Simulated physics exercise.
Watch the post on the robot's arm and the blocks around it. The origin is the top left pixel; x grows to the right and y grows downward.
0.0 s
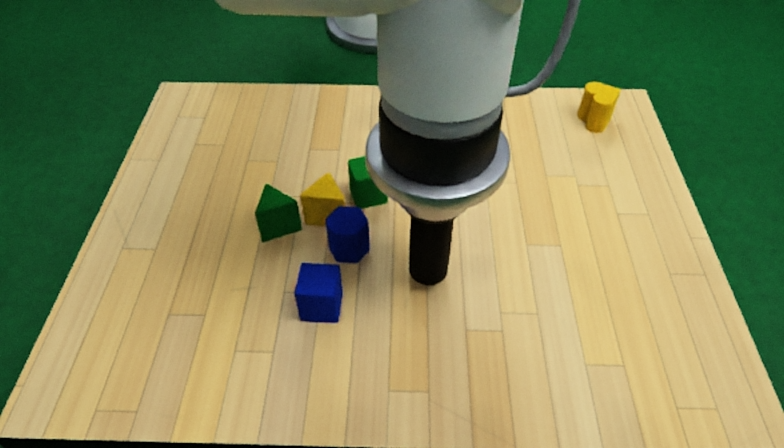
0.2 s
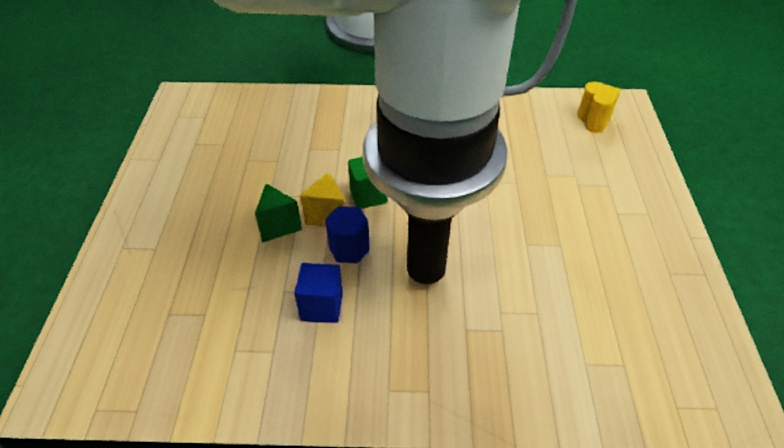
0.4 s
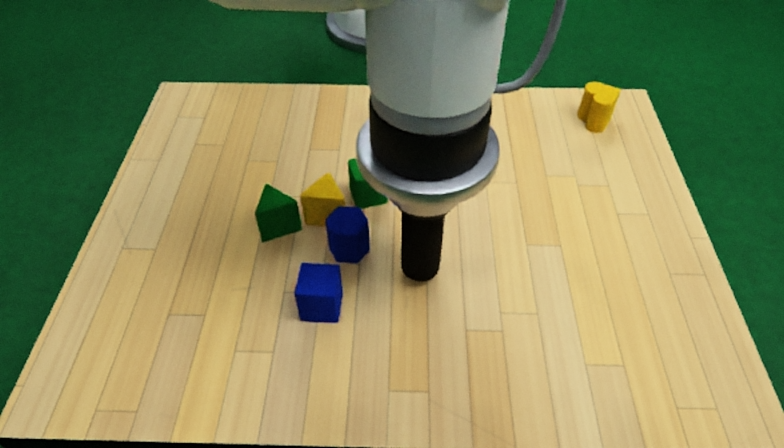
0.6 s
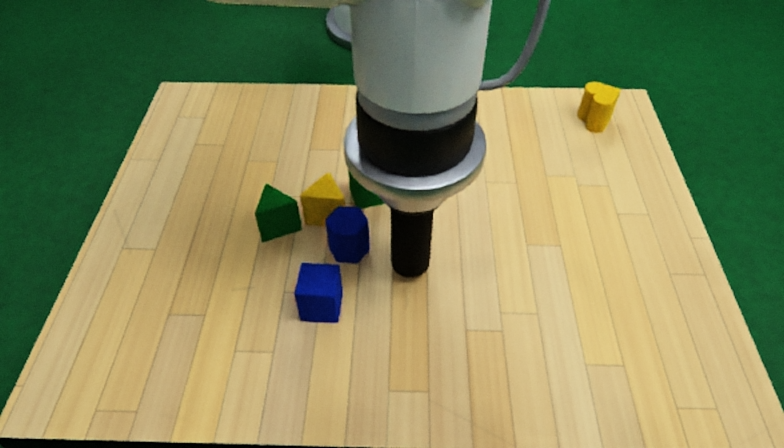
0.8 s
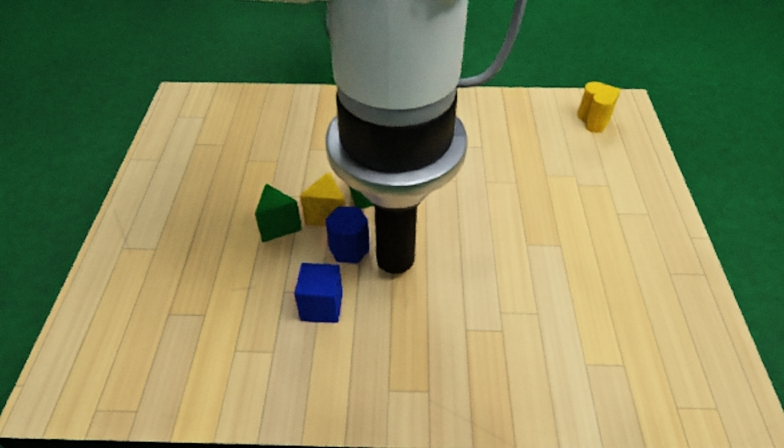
On a wooden board over a green surface, a robot arm's black post slid a short way left, coming close beside the blue hexagon, while the blue, green and yellow blocks all stayed still.
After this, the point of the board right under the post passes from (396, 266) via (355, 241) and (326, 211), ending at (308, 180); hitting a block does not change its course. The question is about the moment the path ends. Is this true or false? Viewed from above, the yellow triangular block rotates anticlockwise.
True
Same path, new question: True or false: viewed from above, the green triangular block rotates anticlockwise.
It is true.
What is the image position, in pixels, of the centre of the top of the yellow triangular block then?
Around (273, 153).
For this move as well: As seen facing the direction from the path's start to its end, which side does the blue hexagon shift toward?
It shifts to the left.
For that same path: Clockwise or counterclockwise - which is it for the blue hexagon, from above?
Its spin: Anticlockwise.
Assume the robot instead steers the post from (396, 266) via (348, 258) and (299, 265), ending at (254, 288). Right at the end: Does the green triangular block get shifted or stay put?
From what I can tell, it won't keep its place.
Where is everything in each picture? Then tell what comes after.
Tip of the post (428, 270), middles of tops, green triangular block (273, 199), yellow triangular block (324, 188), blue hexagon (347, 220), green square piece partly hidden, in the first frame.
Post (426, 269), nothing pushed, in the second frame.
Post (420, 266), nothing pushed, in the third frame.
Post (410, 262), nothing pushed, in the fourth frame.
Post (396, 259), green triangular block (273, 199), yellow triangular block (324, 188), blue hexagon (347, 220), green square piece hidden, in the fifth frame.
On the path given first. One third of the way, post (354, 233); blue hexagon (314, 211), turned 40° anticlockwise.
Two thirds of the way, post (325, 203); green triangular block (265, 196), turned 20° anticlockwise; yellow triangular block (297, 169), turned 45° anticlockwise; blue hexagon (296, 207), turned 65° anticlockwise.
At the end, post (307, 172); green triangular block (265, 196), turned 20° anticlockwise; yellow triangular block (273, 153), turned 110° anticlockwise; blue hexagon (296, 207), turned 65° anticlockwise; green square piece unmoved.
